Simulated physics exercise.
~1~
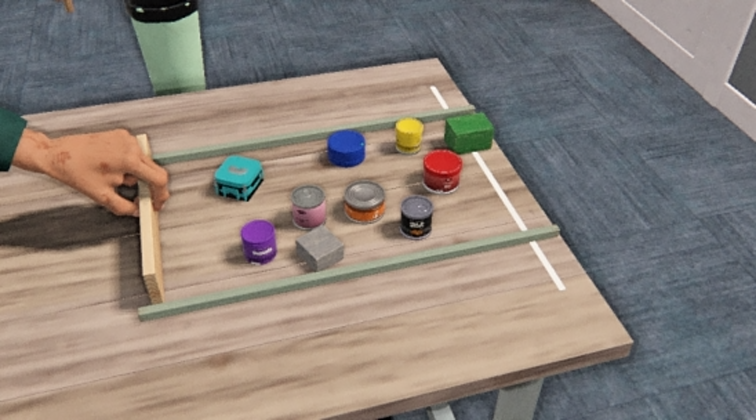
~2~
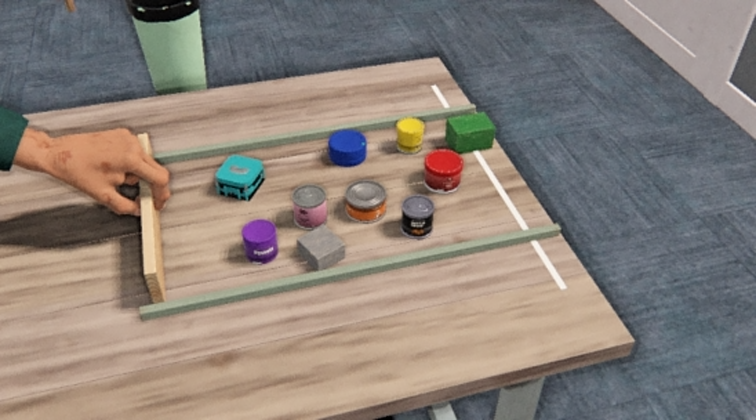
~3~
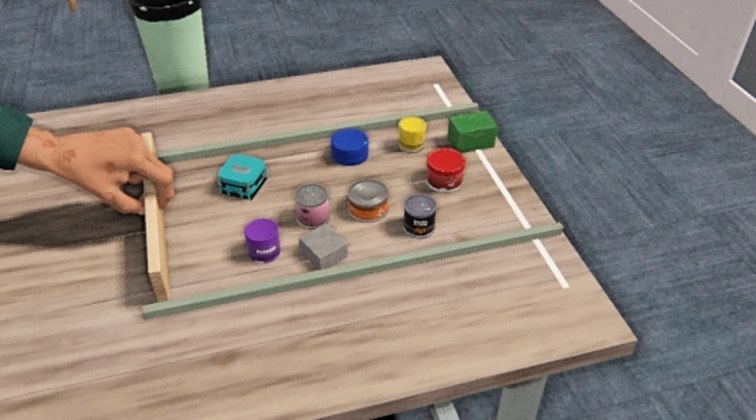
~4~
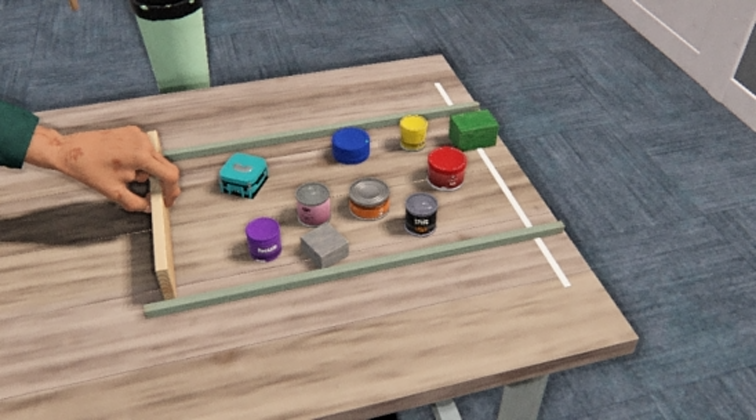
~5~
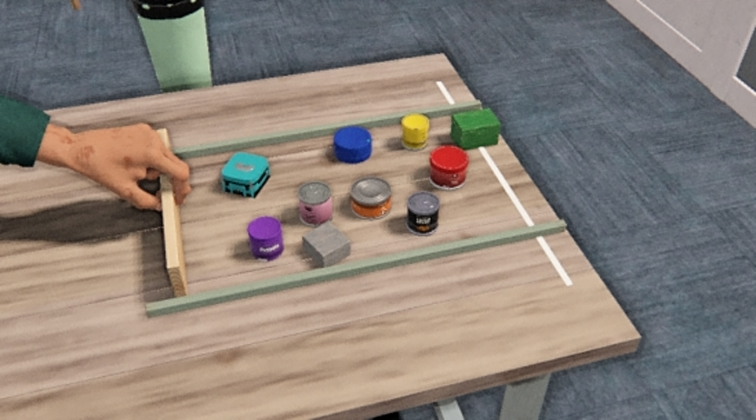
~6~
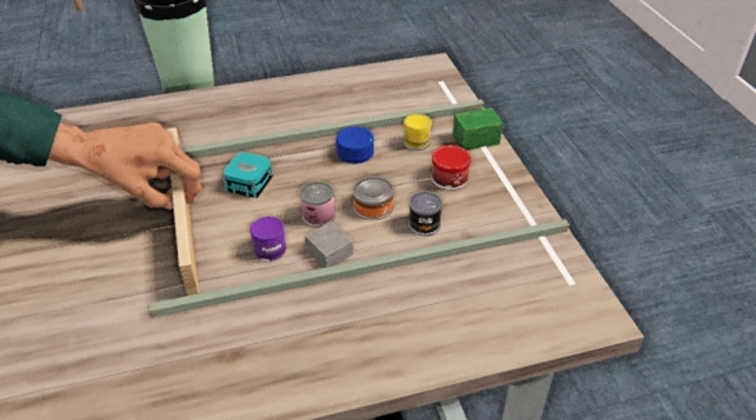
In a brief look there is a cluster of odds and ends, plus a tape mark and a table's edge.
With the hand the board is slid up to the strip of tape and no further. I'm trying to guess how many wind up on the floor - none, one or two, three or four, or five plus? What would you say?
I would say five plus.
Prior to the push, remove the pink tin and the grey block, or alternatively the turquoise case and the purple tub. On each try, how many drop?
In the first try 4, in the other 4.
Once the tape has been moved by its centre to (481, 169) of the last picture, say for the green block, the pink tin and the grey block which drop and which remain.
First the green block, which leaves the top, then the pink tin, which stays on top, and the grey block, which stays on top.
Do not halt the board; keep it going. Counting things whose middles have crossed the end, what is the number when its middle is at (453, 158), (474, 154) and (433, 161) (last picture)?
Taking the three positions in turn, the counts come to 2, 3 and 0.
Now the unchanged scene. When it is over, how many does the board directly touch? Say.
It's 5.
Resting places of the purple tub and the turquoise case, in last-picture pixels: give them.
The purple tub comes to rest at (532, 185), and the turquoise case comes to rest at (493, 127).
A little later, none off yet; green block at rest near (477, 129); red pot at rest near (451, 168); yellow pot at rest near (417, 132).
Next, none off yet; green block shifted a little near (498, 127); red pot shifted a little near (461, 160); yellow pot shifted well along near (465, 121).
When it is over, the number that fall off is five or more; down, orange tin, blue lid, black tin, yellow pot and green block.
